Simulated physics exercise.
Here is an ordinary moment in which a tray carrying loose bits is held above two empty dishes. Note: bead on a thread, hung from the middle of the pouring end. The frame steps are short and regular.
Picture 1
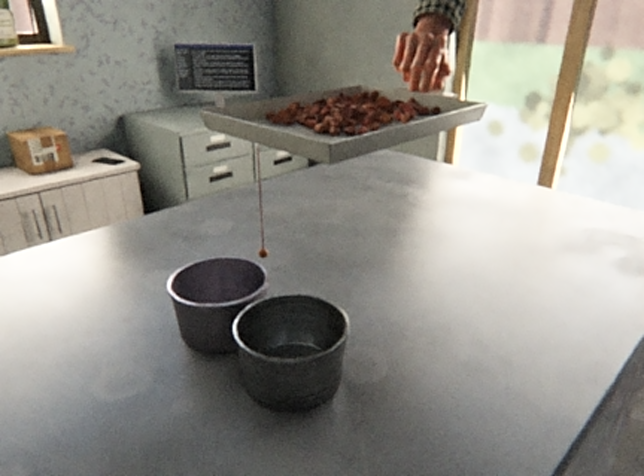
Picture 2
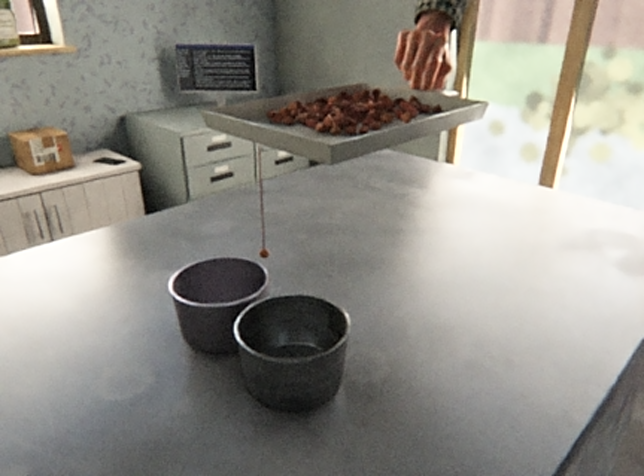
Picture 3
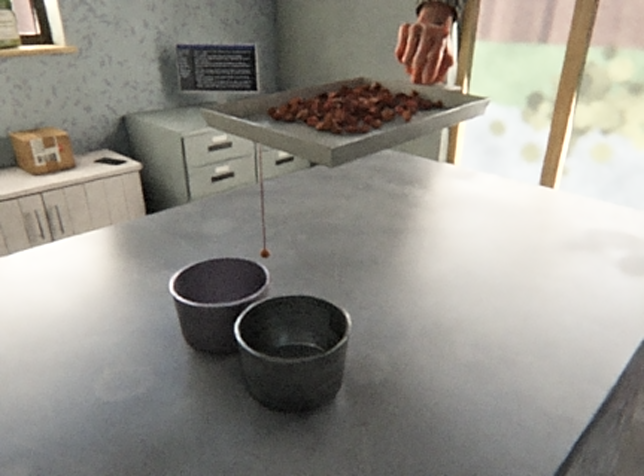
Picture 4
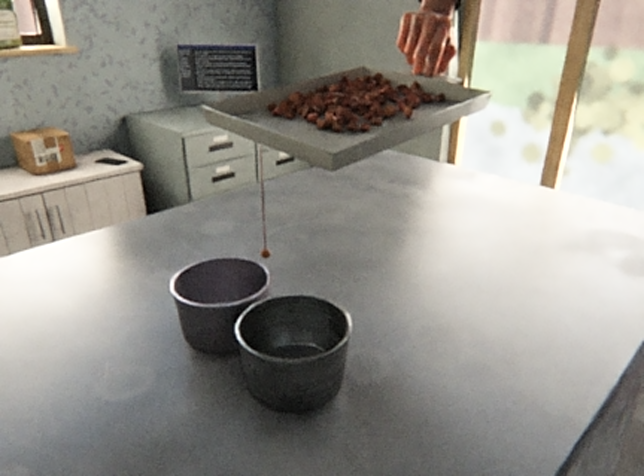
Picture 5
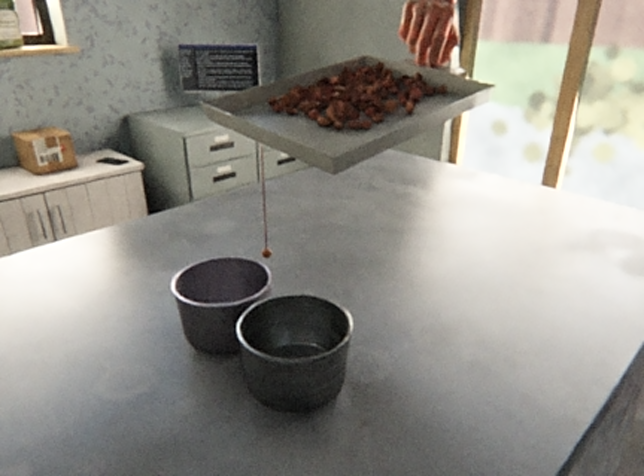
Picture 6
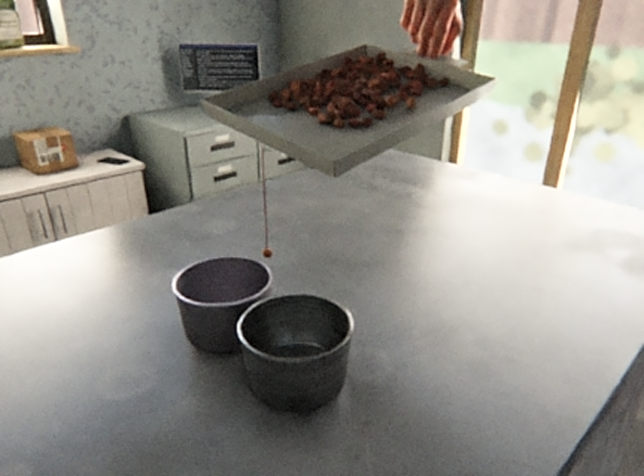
To begin with, a hand is at the far edge of a nearly level tray of reddish-brown bits above two empty dark dishes, a bead hanging from a thread. Then the tray tilts slightly, its near right corner dipping as the far side rises with the hand, while the dishes stay put.
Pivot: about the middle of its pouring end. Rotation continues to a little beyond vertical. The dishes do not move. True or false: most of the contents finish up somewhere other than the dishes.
True.
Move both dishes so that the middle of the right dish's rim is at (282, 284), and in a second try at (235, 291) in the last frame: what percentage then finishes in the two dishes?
Trial 1 near 30 percent, trial 2 near 0 percent.
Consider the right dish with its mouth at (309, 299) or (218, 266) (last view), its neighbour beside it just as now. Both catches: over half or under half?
Past half, then shy of half.
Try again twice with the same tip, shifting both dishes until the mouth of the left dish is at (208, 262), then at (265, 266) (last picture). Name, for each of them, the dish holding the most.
Try 1: The rightmost dish; try 2: The rightmost dish.
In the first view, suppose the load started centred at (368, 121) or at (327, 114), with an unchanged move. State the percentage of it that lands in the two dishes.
You'd get 50 % the first time and 20 % the second.
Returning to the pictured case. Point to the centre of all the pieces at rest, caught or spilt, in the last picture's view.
It settles centred around (337, 348).
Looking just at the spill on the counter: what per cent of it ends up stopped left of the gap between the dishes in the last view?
Reading: Around 0 %.
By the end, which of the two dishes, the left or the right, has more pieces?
Of the two, the right-side one is the fuller.
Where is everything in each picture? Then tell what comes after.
In the first picture, corners of the pouring end at (205, 110) and (331, 142), level; middle of the load at (356, 110), bits of crushed brick; left dish at (180, 318); right dish at (249, 371); bead on its thread at (263, 253).
In the second picture, corners of the pouring end at (206, 110) and (332, 143), level; middle of the load at (357, 108).
In the third picture, corners of the pouring end at (206, 108) and (332, 145), tipped barely, lowest at the right corner; middle of the load at (358, 104).
In the fourth picture, corners of the pouring end at (206, 105) and (333, 150), tipped a little, lowest at the right corner; middle of the load at (359, 99).
In the fifth picture, corners of the pouring end at (207, 102) and (334, 154), tipped a little, lowest at the right corner; middle of the load at (360, 92).
In the sixth picture, corners of the pouring end at (207, 99) and (334, 158), tipped a little, lowest at the right corner; middle of the load at (346, 86); left dish at (184, 317); right dish at (253, 371).
Soon after the last picture, tray tipped steeply; nearly all on the tray; a stray few in the air.
A little later, tray tipped right over; about half on the tray; about a quarter in the right dish; a small part outside both; about a quarter in the air.
Later still, tray tipped past a quarter turn; about a third in the right dish; about two thirds outside both.
At rest, tray tipped past a quarter turn; about a third in the right dish; none in the left dish; about two thirds outside both.
